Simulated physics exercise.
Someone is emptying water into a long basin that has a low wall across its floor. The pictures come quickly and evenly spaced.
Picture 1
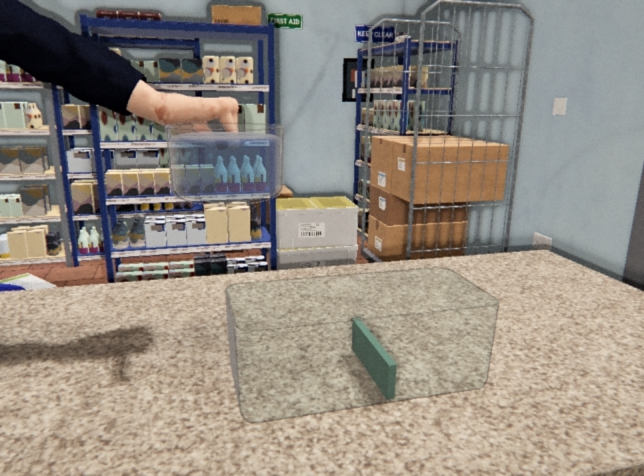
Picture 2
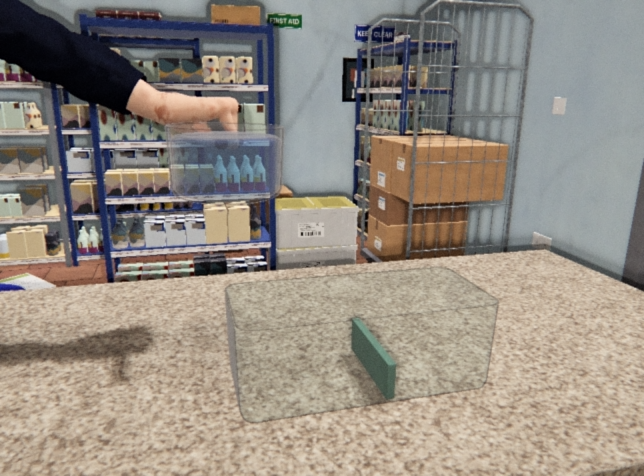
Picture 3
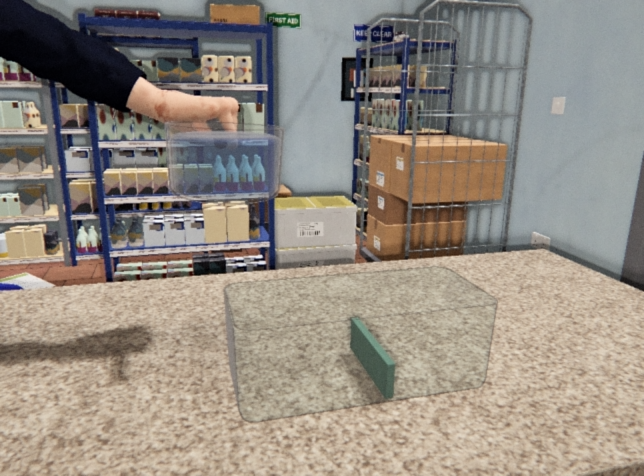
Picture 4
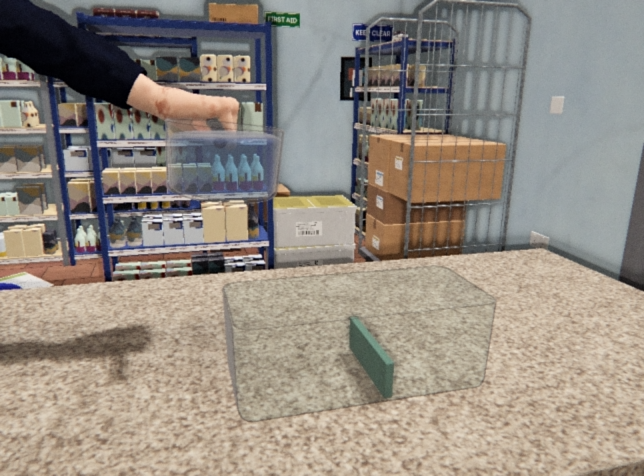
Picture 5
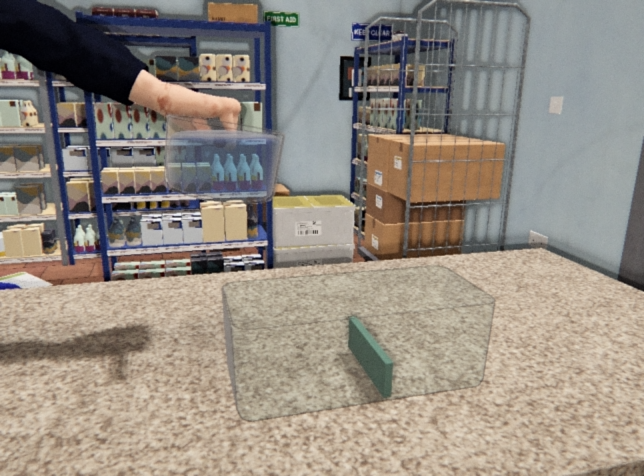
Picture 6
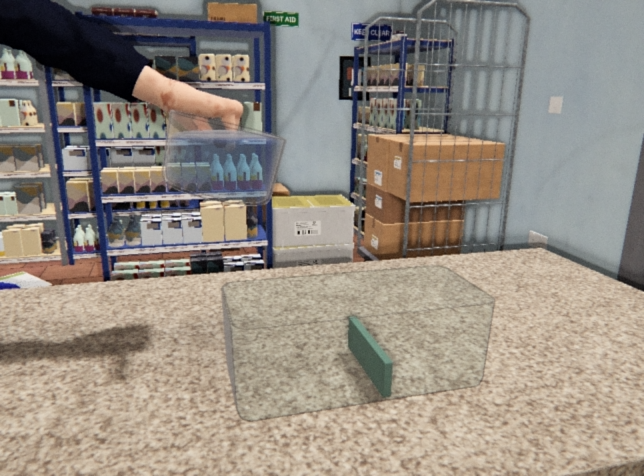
Hand holding a clear container of water above a speckled counter, slowly tilting it rightward near a transparent basin with a green divider.
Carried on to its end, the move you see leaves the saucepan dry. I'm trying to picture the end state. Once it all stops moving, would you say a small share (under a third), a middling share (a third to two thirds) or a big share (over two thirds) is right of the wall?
A small share, under a third.
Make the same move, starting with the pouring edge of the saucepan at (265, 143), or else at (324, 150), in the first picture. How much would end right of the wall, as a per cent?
About 5 % the first time, about 55 % the second.
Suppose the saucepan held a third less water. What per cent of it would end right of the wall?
Estimate: Close to 5 per cent.
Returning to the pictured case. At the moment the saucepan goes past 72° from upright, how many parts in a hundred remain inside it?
Remaining share, estimated: 55 %.
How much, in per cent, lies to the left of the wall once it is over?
About 95 per cent.
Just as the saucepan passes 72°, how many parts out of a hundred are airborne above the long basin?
Near 35 parts in a hundred.
A moment on, the saucepan is tipped part way and 53 per cent is still to pour, 11 is left of the wall and 0 right of it.
Next, the saucepan is tipped right over and 8 per cent is still to pour, 78 is left of the wall and 1 right of it.
Then the saucepan is tipped right over and 0 per cent is still to pour, 95 is left of the wall and 3 right of it.
Later the saucepan is tipped right over and 0 per cent is still to pour, 96 is left of the wall and 3 right of it.
In the end 96 per cent lies left of the wall, 3 right of it and 1 outside.
